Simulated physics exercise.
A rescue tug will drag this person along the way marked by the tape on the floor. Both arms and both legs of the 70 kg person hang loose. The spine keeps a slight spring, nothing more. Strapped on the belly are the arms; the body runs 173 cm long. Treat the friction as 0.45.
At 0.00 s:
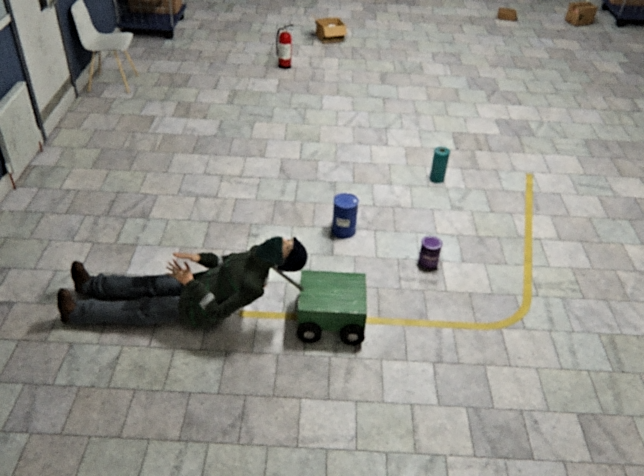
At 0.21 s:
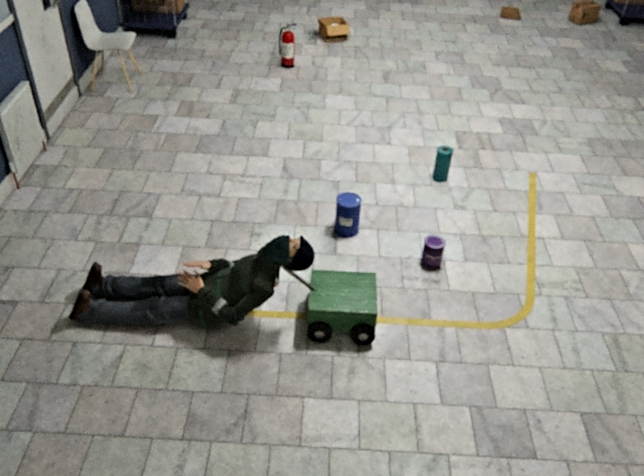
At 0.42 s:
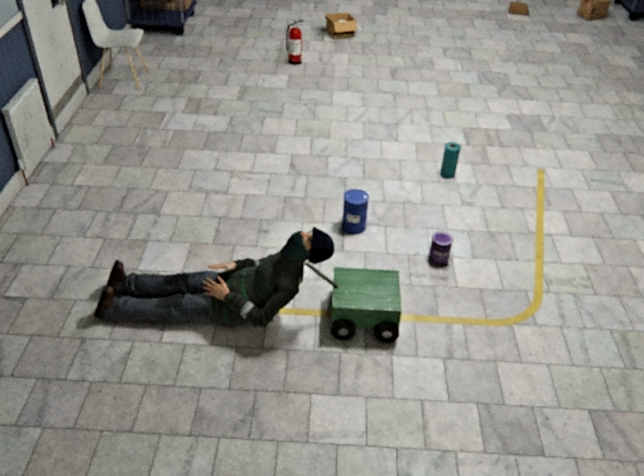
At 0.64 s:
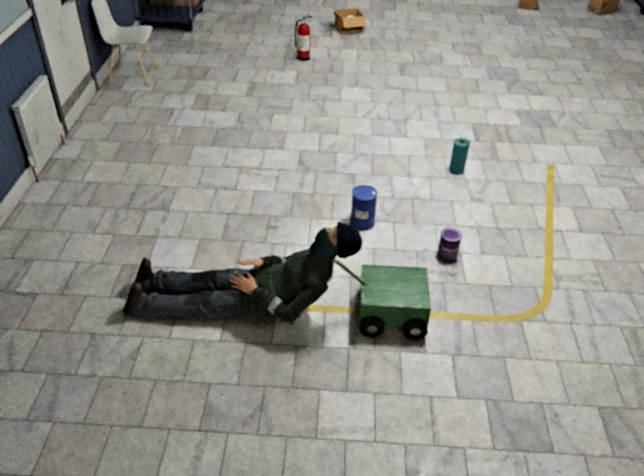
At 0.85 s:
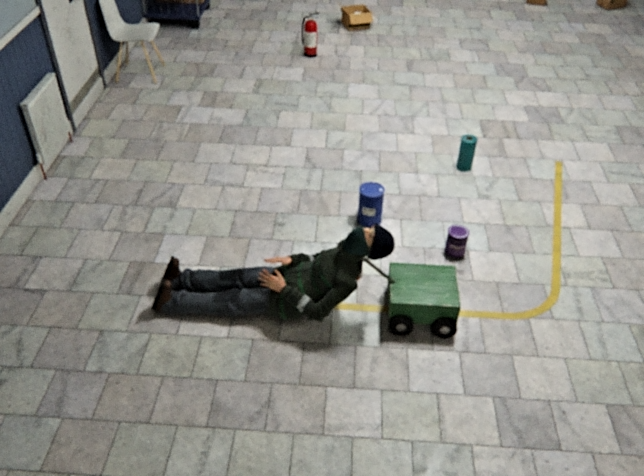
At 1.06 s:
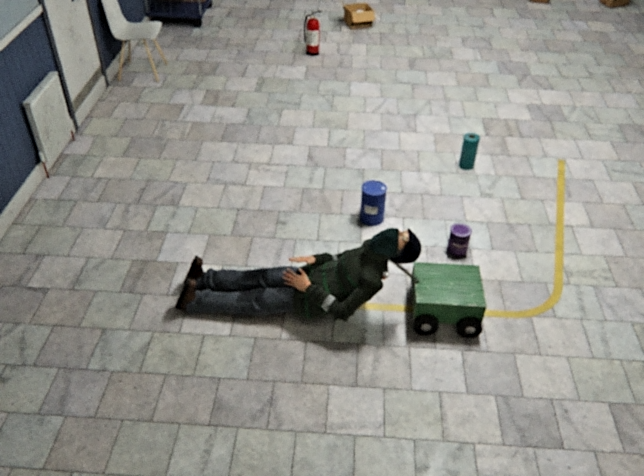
On a pale tiled floor seen from above at an angle, a white chair stands upper left, with a red extinguisher and cardboard boxes along the top. A limp figure in a black cap, dark jacket and jeans lies behind a green cart, near blue, purple and teal containers and curving yellow tape. The cart rolls slowly right along the tape, dragging the figure headfirst, as the camera drifts slightly left and down.
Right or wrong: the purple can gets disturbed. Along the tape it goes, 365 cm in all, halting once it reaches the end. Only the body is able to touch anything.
Wrong.
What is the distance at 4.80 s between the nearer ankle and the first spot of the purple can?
30 cm or so.
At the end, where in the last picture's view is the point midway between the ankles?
Somewhere close to (538, 237).
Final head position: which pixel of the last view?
End point: Roughly (581, 97) in the last view.
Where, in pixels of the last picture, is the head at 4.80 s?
Near pixel (575, 125).
After 2.40 s the purple can is where it stood, near (459, 240) in the last picture's view; the nearer ankle is 105 cm from that spot.
After 3.20 s the purple can is where it stood, near (459, 240) in the last picture's view; the nearer ankle is 74 cm from that spot.
After 4.00 s the purple can is where it stood, near (459, 240) in the last picture's view; the teal post where it stood; the nearer ankle is 51 cm from that spot.
After 4.80 s the purple can is where it stood, near (459, 240) in the last picture's view; the nearer ankle is 33 cm from that spot.
After 5.7 s, purple can stays put; teal post stays put; blue bin stays put.
